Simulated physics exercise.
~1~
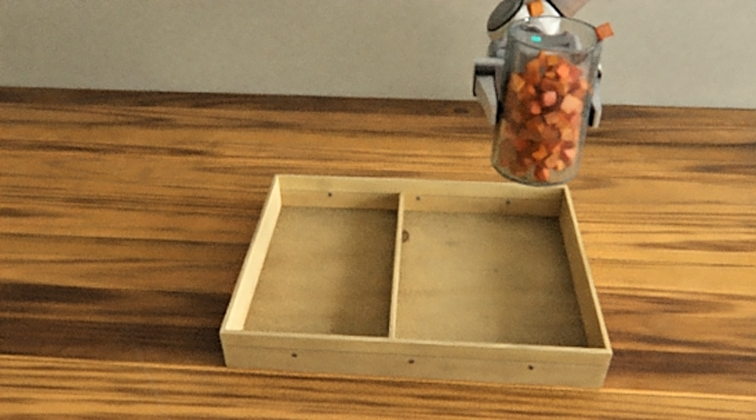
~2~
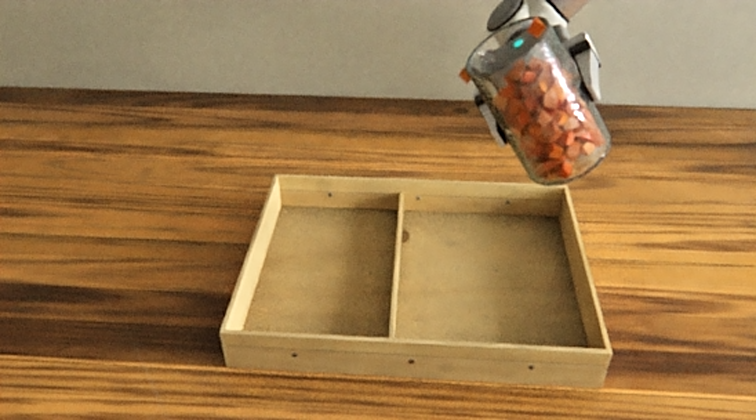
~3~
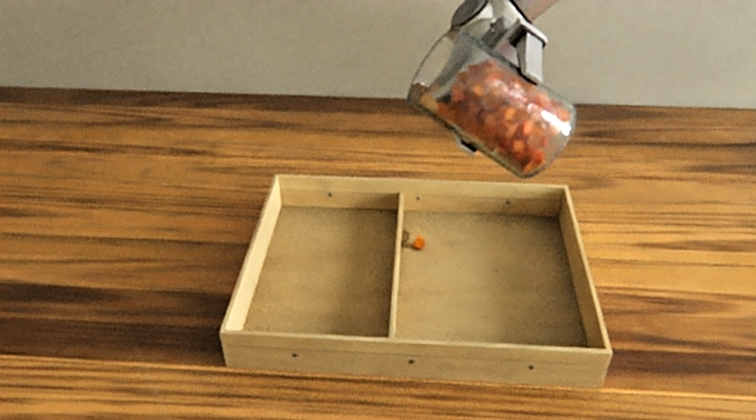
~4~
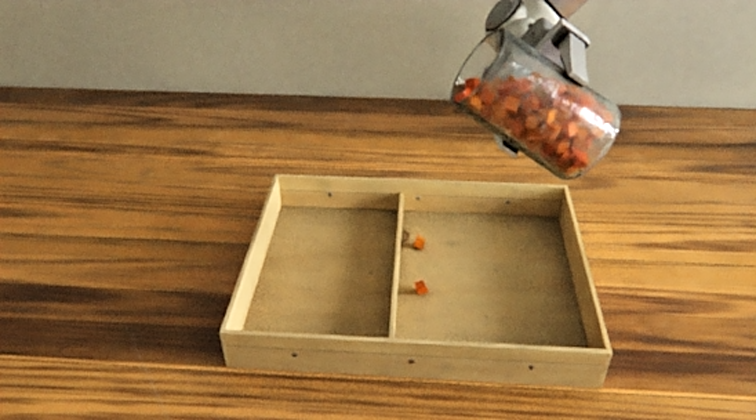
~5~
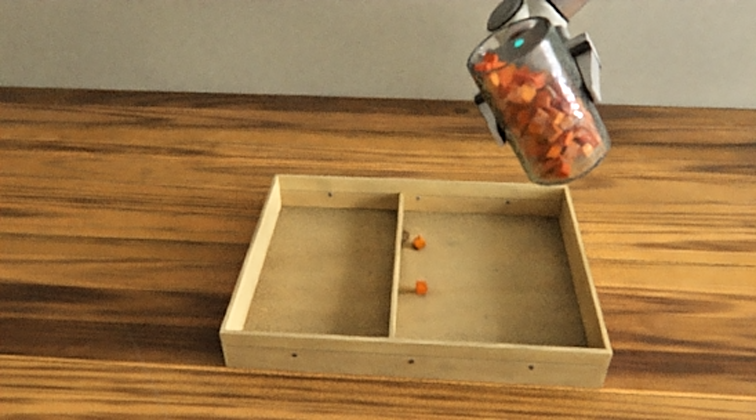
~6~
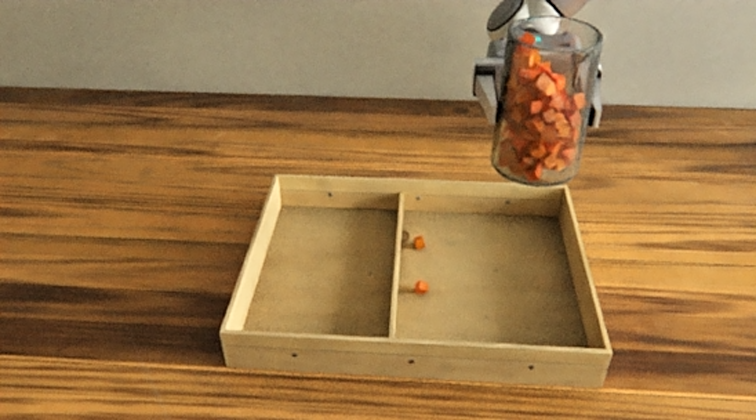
The clip shows a robotic gripper tilting a clear beaker of orange vegetable dice to the left above a divided wooden tray, dropping two pieces into the right compartment, then turning the beaker upright again with most of the dice still inside.
